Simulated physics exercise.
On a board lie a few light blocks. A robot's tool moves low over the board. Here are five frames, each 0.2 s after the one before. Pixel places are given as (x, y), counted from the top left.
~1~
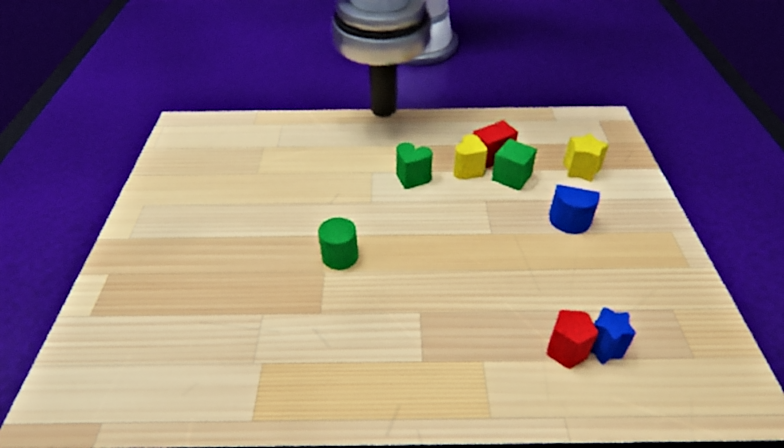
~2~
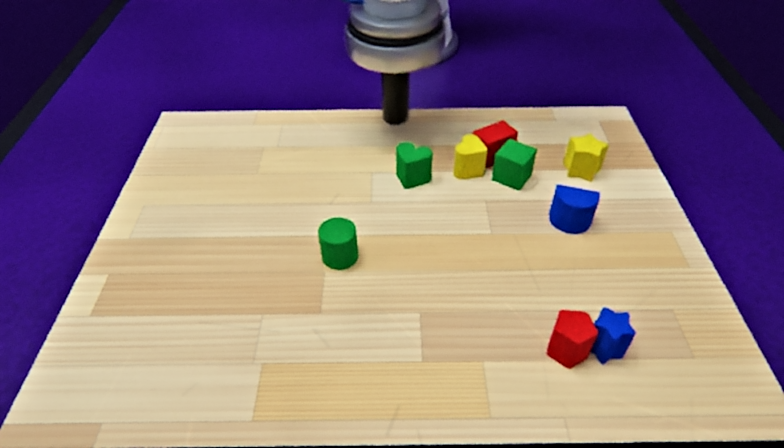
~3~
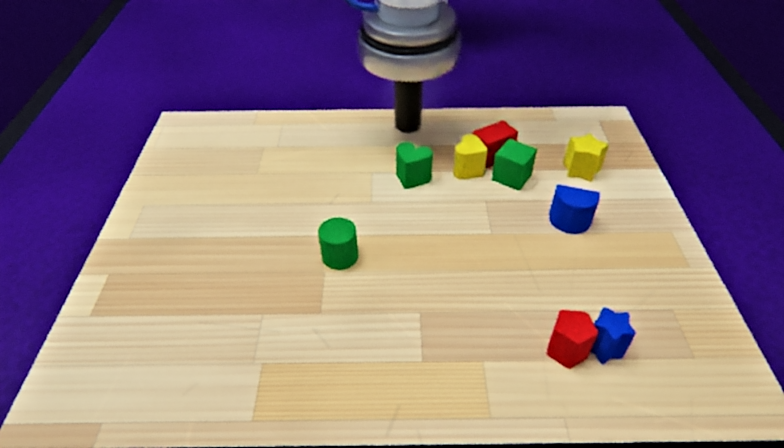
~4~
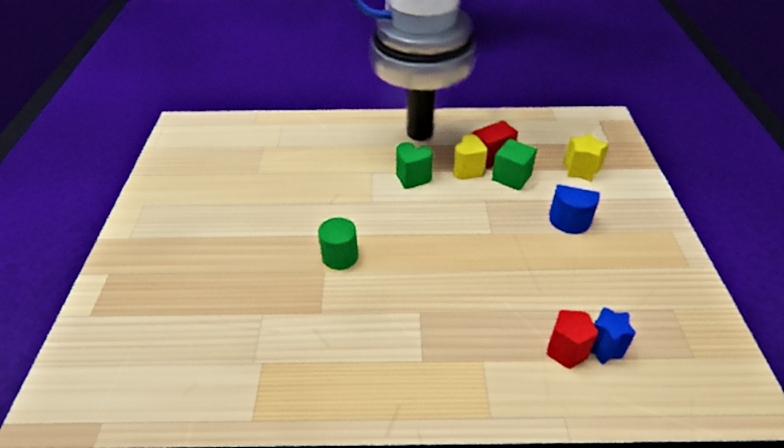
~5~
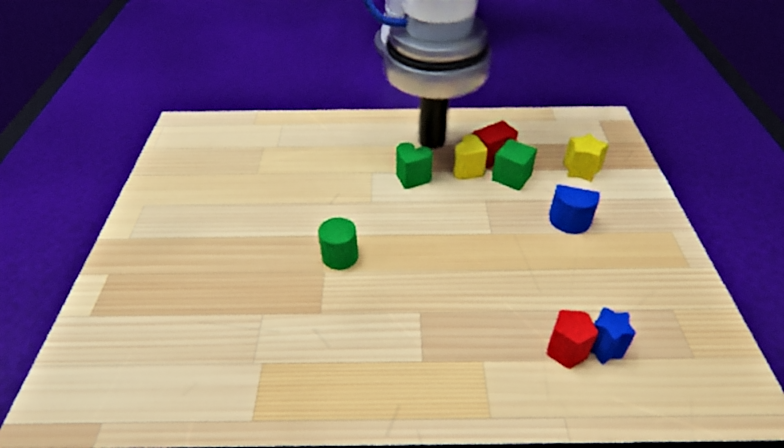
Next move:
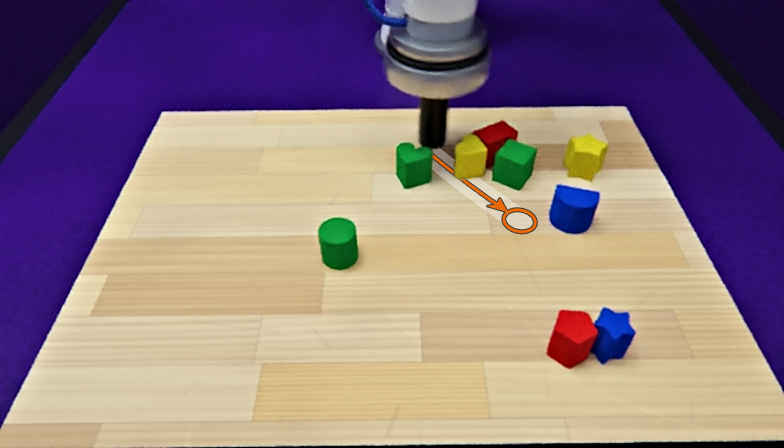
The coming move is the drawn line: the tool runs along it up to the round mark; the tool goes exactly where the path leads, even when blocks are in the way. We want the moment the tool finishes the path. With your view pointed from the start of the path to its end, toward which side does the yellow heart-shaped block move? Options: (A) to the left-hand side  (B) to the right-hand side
The one that fits is A, to the left-hand side.
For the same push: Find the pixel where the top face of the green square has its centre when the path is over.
In the picture, it is at (538, 158).
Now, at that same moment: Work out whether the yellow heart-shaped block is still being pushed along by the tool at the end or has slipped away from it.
My prediction: No longer in front.
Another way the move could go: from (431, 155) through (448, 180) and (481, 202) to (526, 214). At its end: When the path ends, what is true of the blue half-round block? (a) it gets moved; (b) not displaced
Answer: B.
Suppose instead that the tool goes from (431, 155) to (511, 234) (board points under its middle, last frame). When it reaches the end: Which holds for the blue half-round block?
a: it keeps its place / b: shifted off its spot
Choice a: It keeps its place.
Drawn move, in a line from (431, 155) to (520, 221).
What follows on the original path. One third of the way, tool at (460, 163); yellow heart-shaped block at (487, 153), turned 20° anticlockwise; green square at (522, 153), turned 15° anticlockwise.
Two thirds of the way, tool at (490, 185); yellow heart-shaped block at (519, 172), turned 25° anticlockwise; green square at (537, 158), turned 70° anticlockwise.
At the end, tool at (522, 208); green heart-shaped block still; yellow heart-shaped block at (544, 182), turned 65° anticlockwise; green square at (538, 158), turned 75° anticlockwise.
